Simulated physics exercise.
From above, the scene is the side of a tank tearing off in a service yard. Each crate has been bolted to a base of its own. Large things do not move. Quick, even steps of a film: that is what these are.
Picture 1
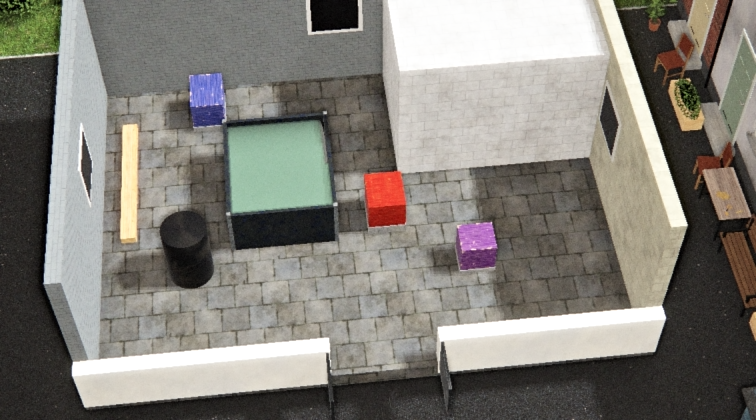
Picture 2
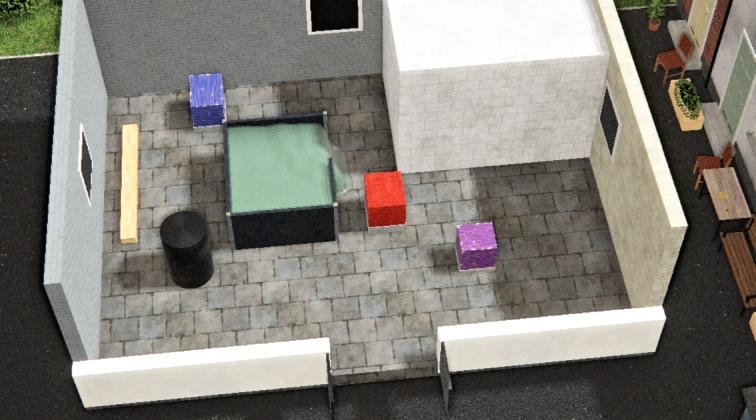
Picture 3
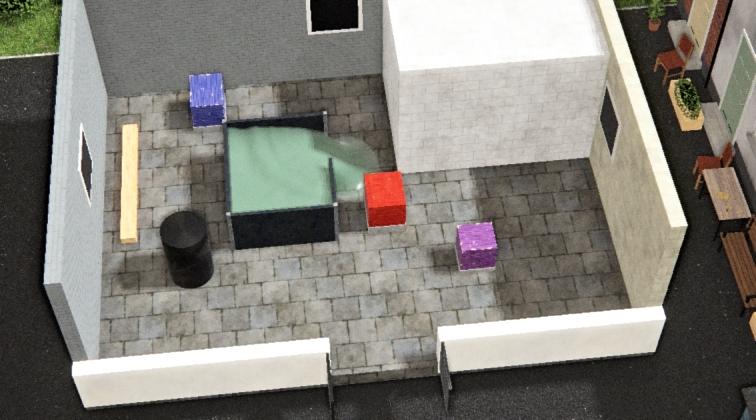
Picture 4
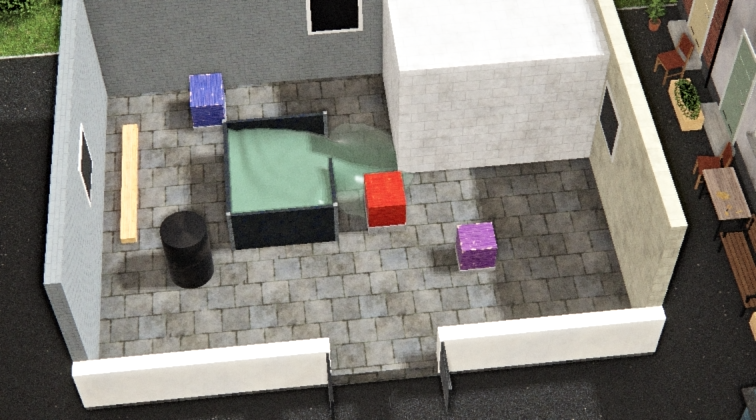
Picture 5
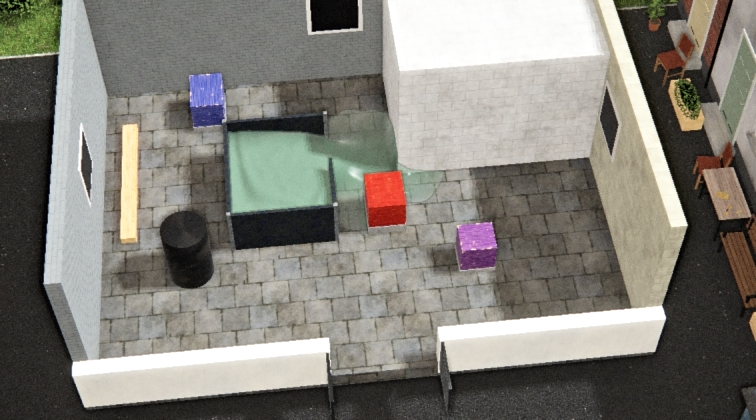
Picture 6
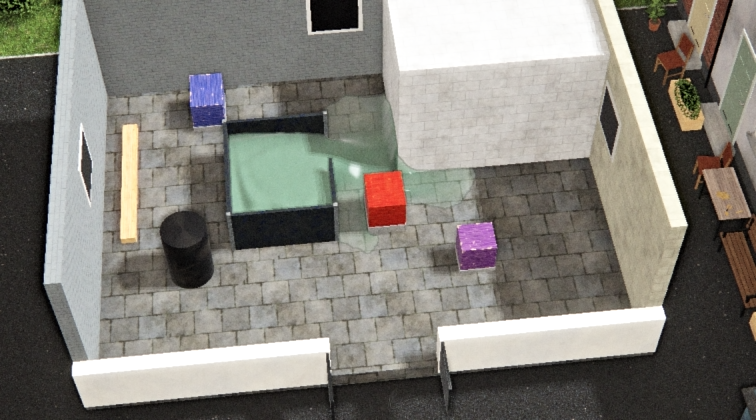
Green water pours from the right side of the tank and spreads around the red box.
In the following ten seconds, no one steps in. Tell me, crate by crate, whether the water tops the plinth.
Result: Blue crate: Reached by water; red crate: Reached by water; purple crate: Reached by water.
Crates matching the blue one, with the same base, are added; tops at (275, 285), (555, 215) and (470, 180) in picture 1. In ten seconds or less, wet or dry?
Taking them in order, the first is untouched, the second is untouched and the third is flooded.
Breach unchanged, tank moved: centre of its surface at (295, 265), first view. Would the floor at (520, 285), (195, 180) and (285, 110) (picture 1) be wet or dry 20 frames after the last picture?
The first spot is inundated, the second not reached, and the third inundated.
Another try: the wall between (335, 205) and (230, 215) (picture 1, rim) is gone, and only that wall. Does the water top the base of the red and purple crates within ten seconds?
As it turns out, the red crate is left untouched, and the purple crate is left untouched.
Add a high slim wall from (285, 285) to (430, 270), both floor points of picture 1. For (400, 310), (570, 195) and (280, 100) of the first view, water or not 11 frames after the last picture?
As listed: No water, under water, covered.
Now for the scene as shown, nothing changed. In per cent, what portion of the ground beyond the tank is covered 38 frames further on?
Close to 75 %.
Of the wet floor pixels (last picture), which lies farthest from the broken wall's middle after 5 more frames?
Best guess: Near (592, 203).
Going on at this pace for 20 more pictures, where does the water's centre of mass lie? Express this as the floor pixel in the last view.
Near pixel (344, 178).
A moment on, water covers 25 % of the floor; the blue crate not reached, the red crate water round its plinth, the purple crate water round its plinth.
Next, water covers 35 % of the floor; the blue crate water round its plinth, the red crate water round its plinth, the purple crate water round its plinth.
Then, water covers 55 % of the floor; the blue crate water round its plinth, the red crate water round its plinth, the purple crate water round its plinth.
Later, water covers 75 % of the floor; the blue crate water round its plinth, the red crate water round its plinth, the purple crate water round its plinth.
In the end, water covers 95 % of the floor; the blue crate was topped, the red crate was topped, the purple crate was topped.
